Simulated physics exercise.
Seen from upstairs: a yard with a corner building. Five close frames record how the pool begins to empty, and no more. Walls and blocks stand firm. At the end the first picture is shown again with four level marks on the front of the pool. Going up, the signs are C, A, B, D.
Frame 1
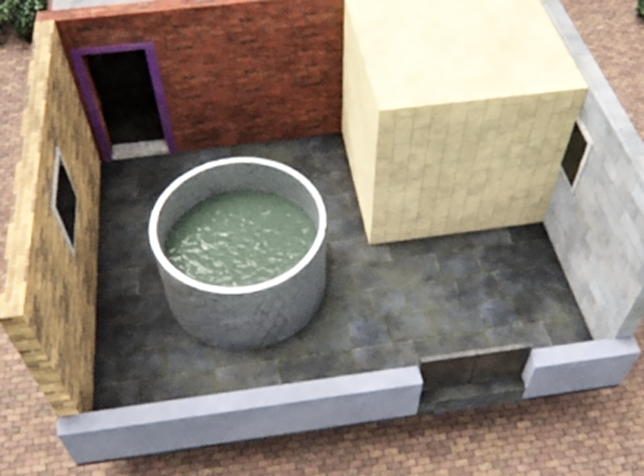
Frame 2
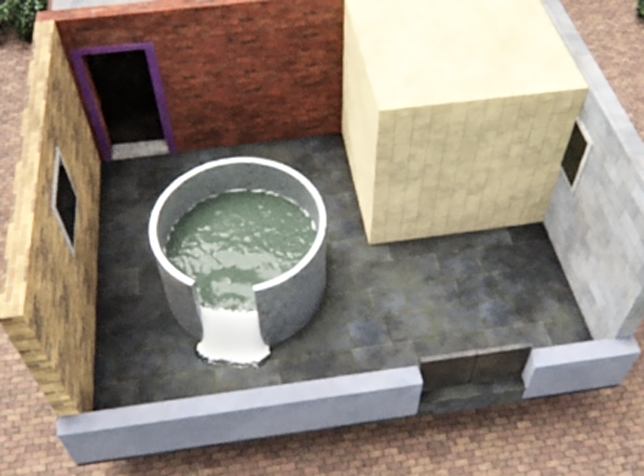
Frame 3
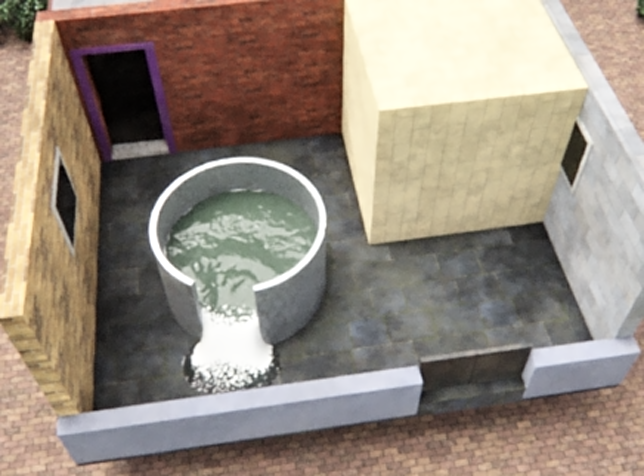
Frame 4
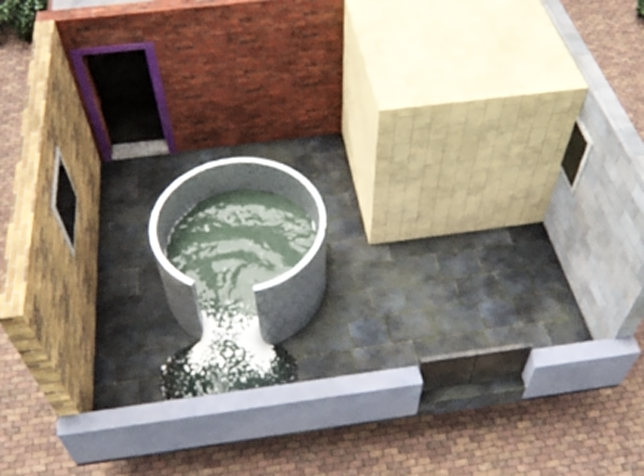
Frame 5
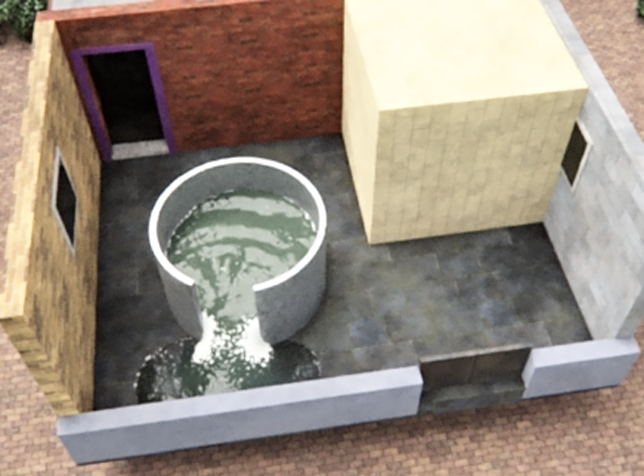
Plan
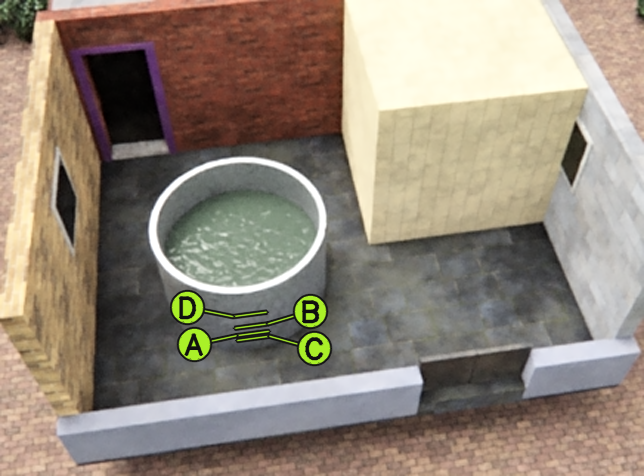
Water lay calm in a round stone pool in a walled yard, then poured out through a gap in the pool's front side and spread across the dark paving toward the low front wall.
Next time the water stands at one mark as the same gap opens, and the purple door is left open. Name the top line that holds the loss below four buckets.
Take A.
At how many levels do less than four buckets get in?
Two.
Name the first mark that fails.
It is B.
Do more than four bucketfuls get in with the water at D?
Yes.
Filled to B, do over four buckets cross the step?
Yes, that goes wrong.
On the marked copy, A at (252, 333); B at (251, 326); C at (253, 338); D at (249, 314); from the bottom up C, A, B, D.
For mark A, a bucket or two gets in.
For mark B, about 10 bucketfuls get in.
For mark C, nothing gets over.
For mark D, dozens of bucketfuls pour in.
